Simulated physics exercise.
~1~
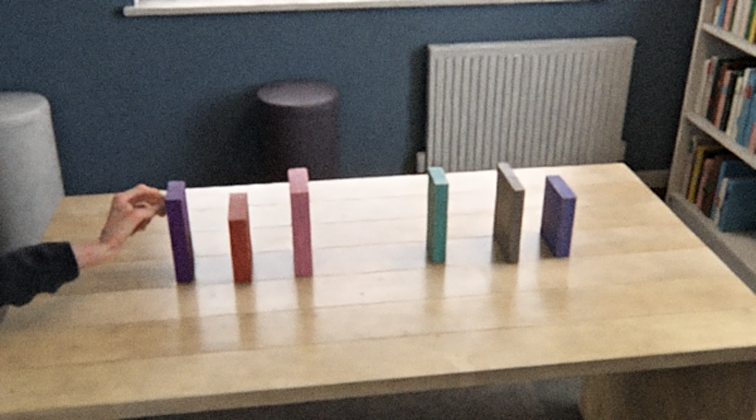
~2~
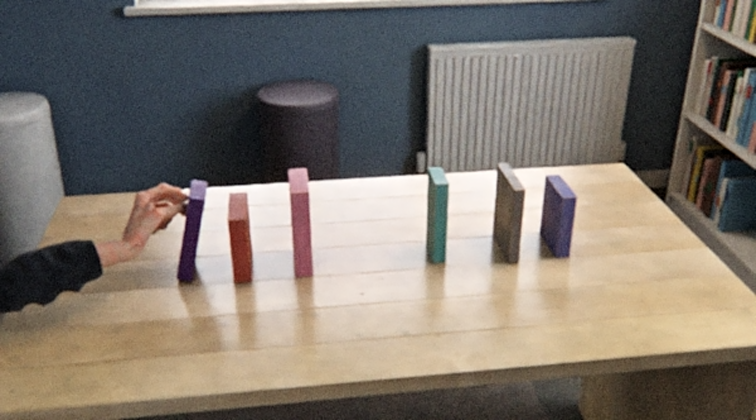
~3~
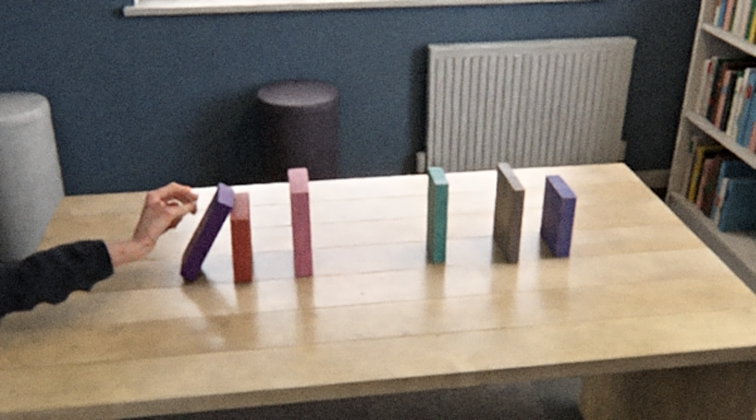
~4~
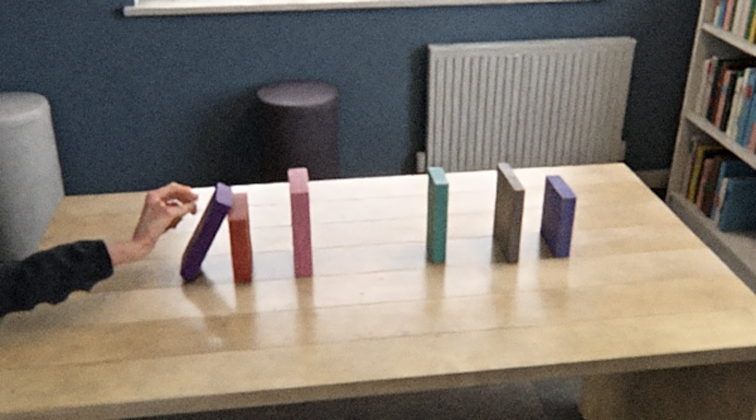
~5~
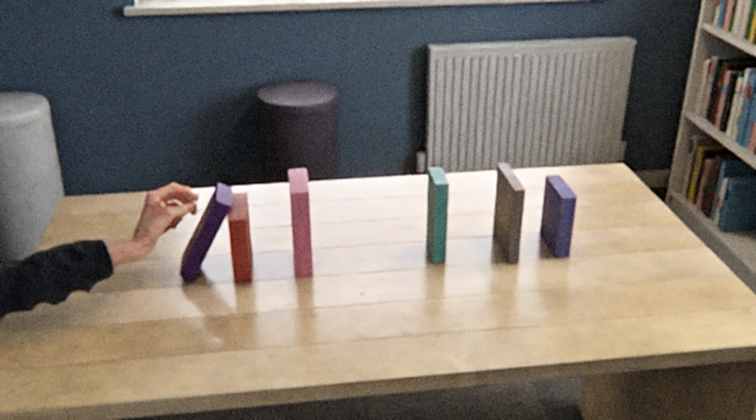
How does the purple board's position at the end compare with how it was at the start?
At the start the purple board stands upright, but by the end it is leaning to the right against the red board.
